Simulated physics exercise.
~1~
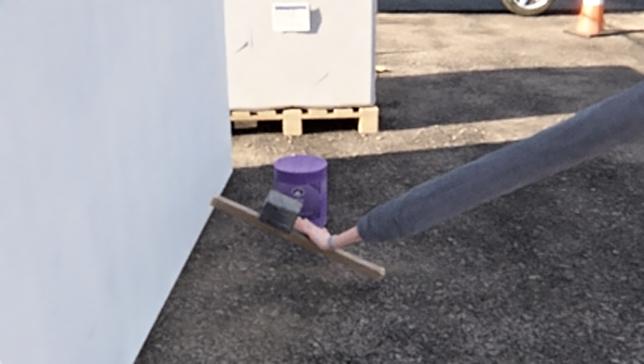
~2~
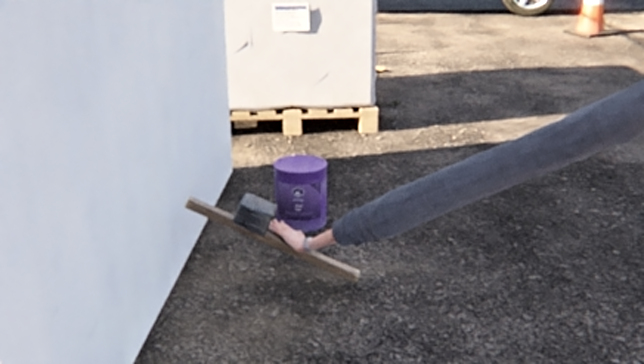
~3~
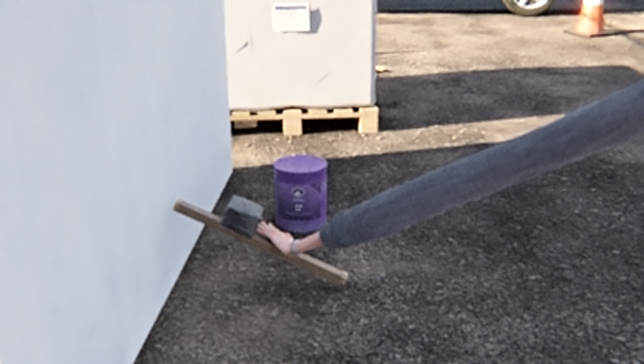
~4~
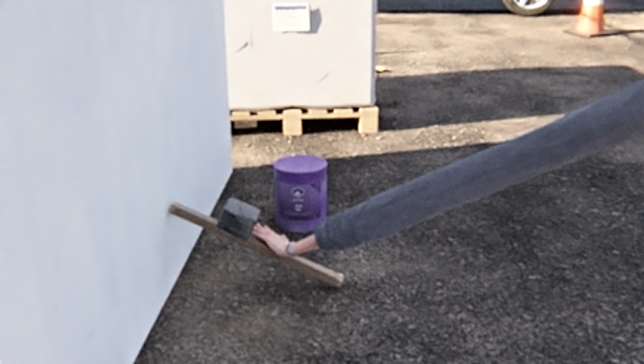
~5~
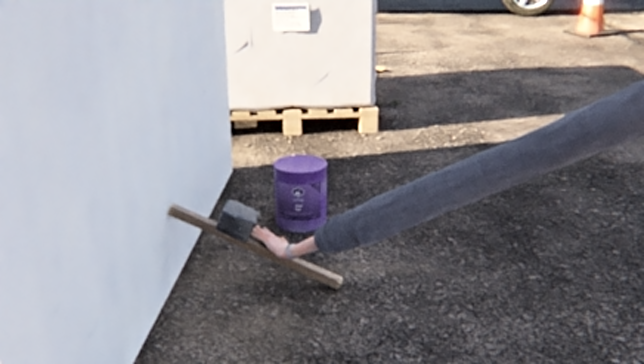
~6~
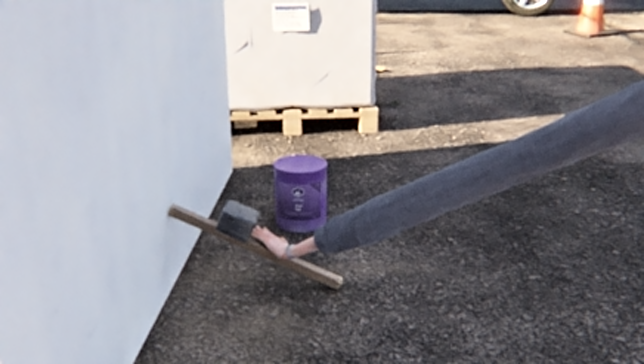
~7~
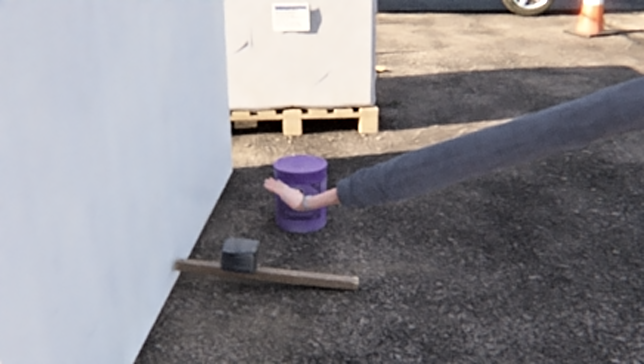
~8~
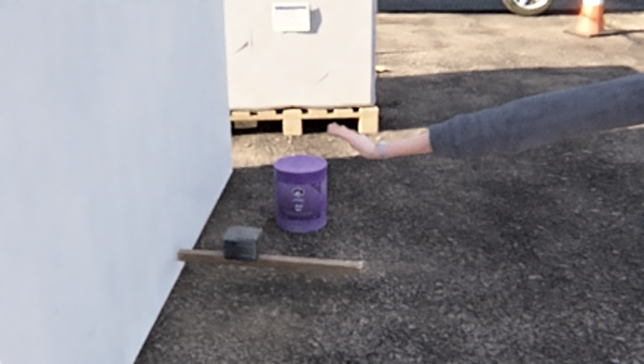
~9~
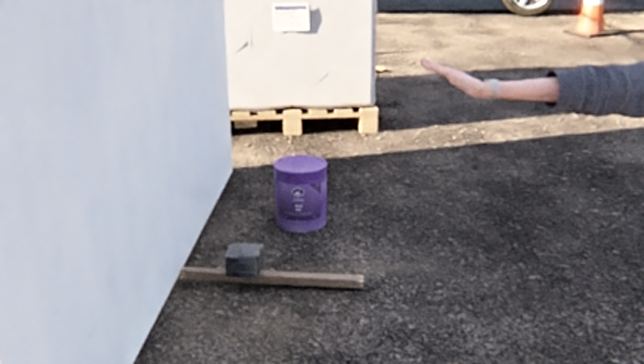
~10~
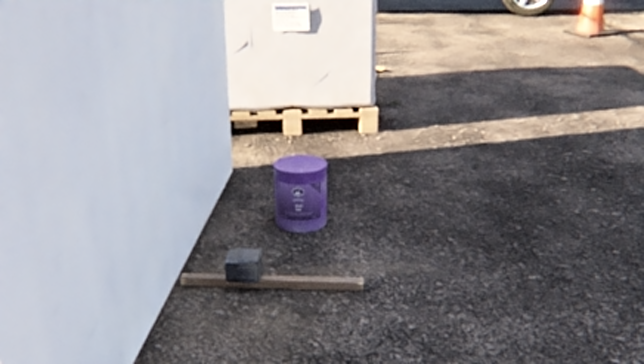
A hand held a brown pole with a dark block on it at a slant, moved it left to the pale wall, then let go and drew away. The pole slid down and ended up lying on the ground, block still on top, near an unmoved purple pail.
